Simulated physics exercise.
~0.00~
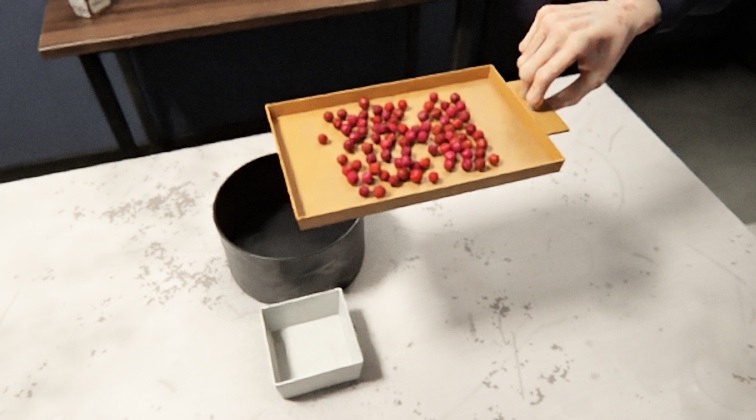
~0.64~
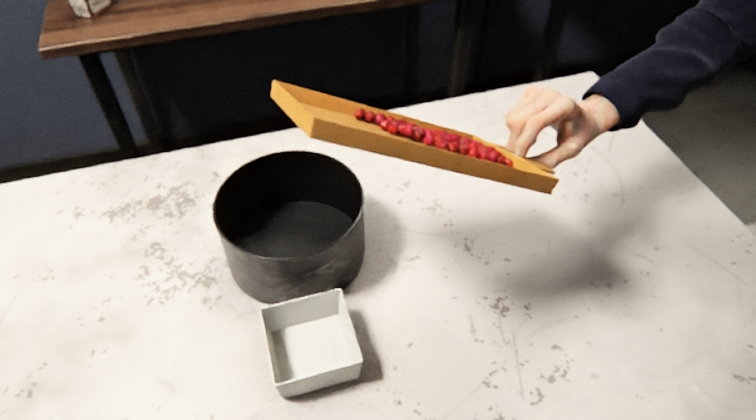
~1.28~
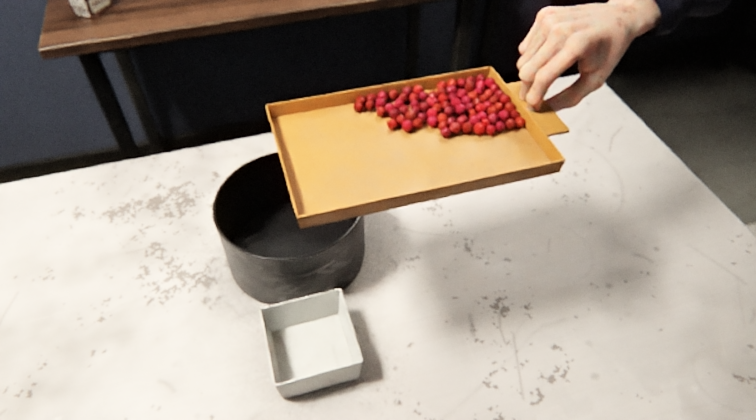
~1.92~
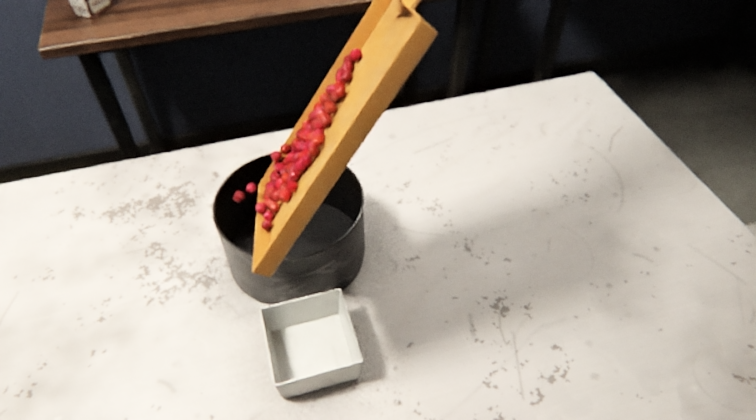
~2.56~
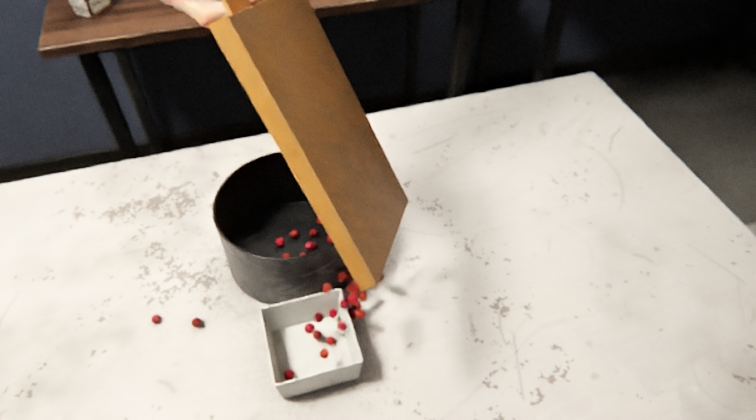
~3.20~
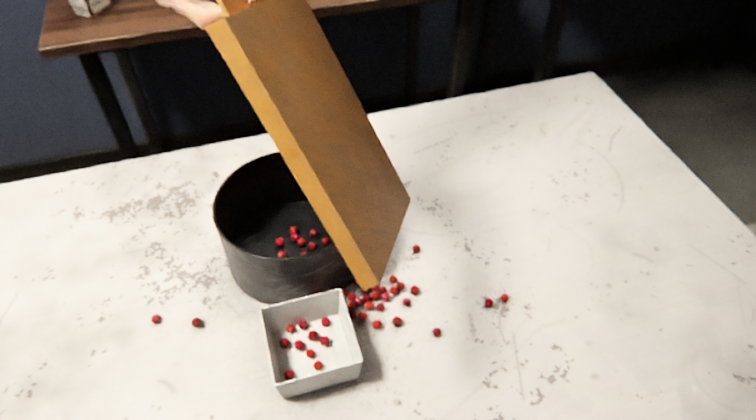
The footage shows a hand tilting a tray of red berries above a black pot and white tin, levelling it, then moving left and tipping it steeply, spilling berries into both containers and across the pale tabletop, leaving the tray empty.
